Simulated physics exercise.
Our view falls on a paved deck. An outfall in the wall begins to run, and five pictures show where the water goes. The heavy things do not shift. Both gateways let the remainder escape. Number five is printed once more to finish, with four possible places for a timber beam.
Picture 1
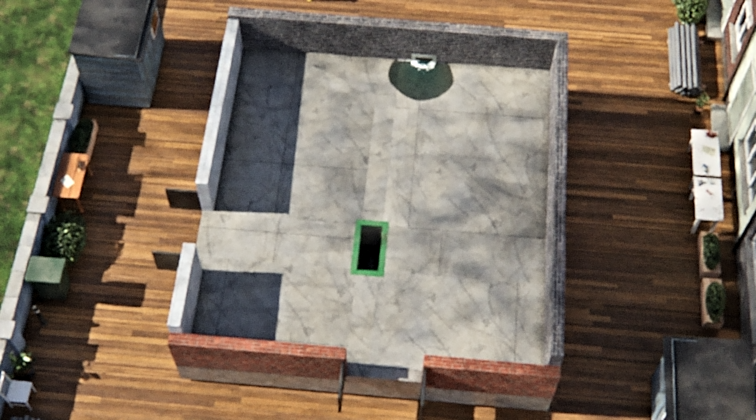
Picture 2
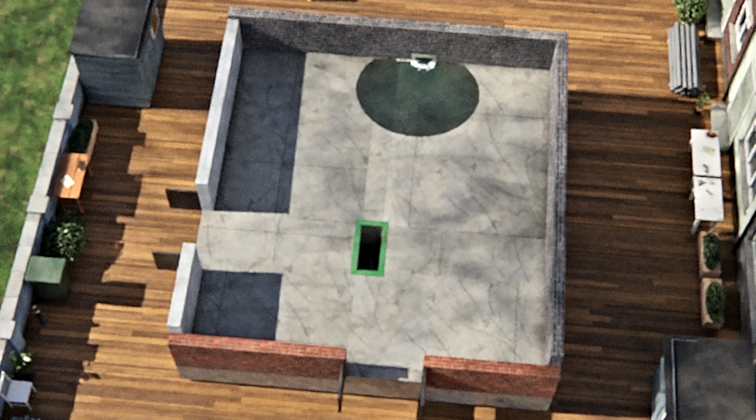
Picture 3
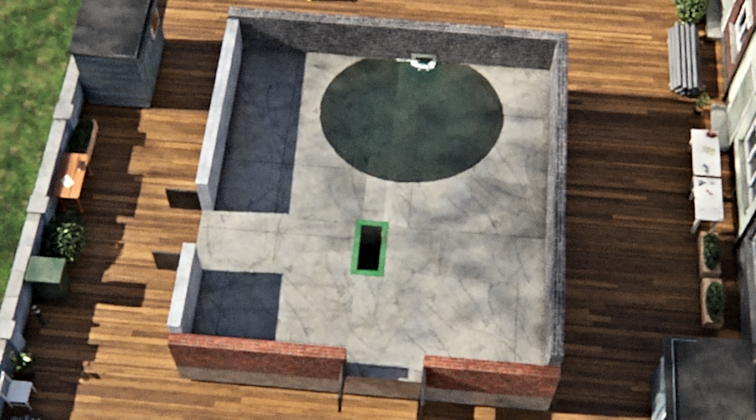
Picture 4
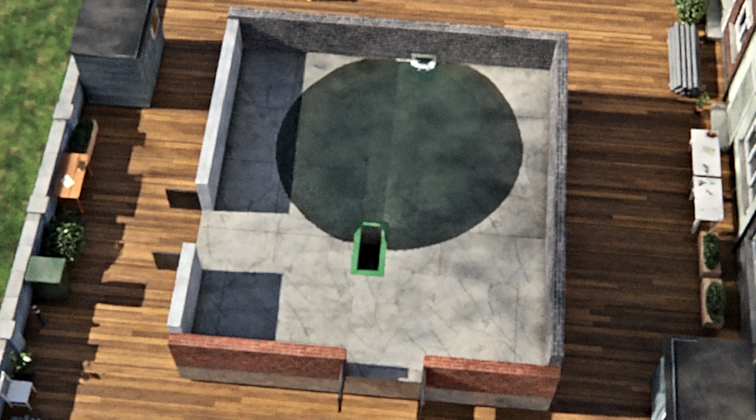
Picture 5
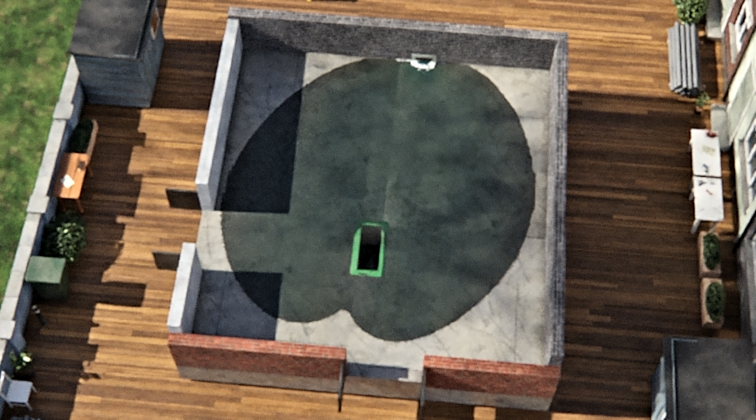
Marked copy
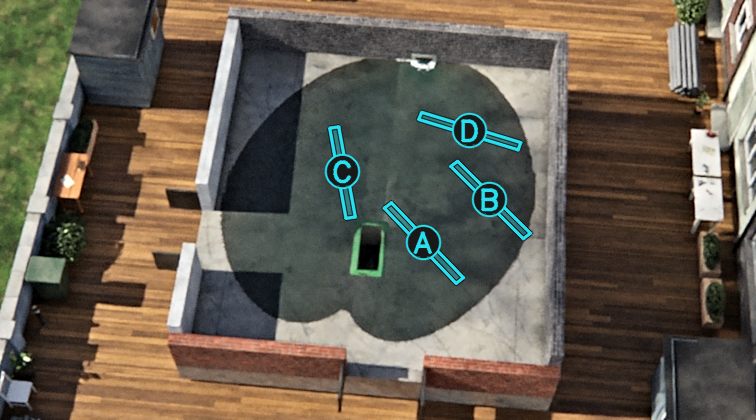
Dark water spread from an outlet by the back wall of a walled yard on a wooden deck, growing into a wide round pool that reached the green-edged drain and then surrounded it.
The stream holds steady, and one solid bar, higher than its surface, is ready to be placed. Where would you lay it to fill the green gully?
C beats the others.
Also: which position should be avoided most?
The answer is A.
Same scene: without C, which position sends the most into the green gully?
It is B.
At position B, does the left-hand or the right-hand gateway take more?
The right gate.
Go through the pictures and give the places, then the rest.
Outfall at (424, 58); green gully at (370, 248); open gate at (208, 240); open gate at (385, 368); 2 % of the ground under water, visible out to (415, 95); green gully still dry, in the first picture.
In the second picture, 8 % of the ground under water, visible out to (388, 127); green gully still dry.
In the third picture, 19 % of the ground under water, visible out to (404, 180); green gully still dry.
In the fourth picture, 36 % of the ground under water, visible out to (334, 231); green gully taking water.
In the fifth picture, 59 % of the ground under water, visible out to (262, 304); green gully taking water.
In cyan, A from (387, 205) to (459, 280); B from (454, 163) to (526, 235); C from (334, 127) to (350, 217); D from (420, 115) to (519, 146).
If A is chosen, about 8 % of the stream goes into the green gully, about 87 % out by the gates.
If B is chosen, about 20 % of the stream goes into the green gully, about 75 % out by the gates.
If C is chosen, about 36 % of the stream goes into the green gully, about 54 % out by the gates.
If D is chosen, about 12 % of the stream goes into the green gully, about 82 % out by the gates.
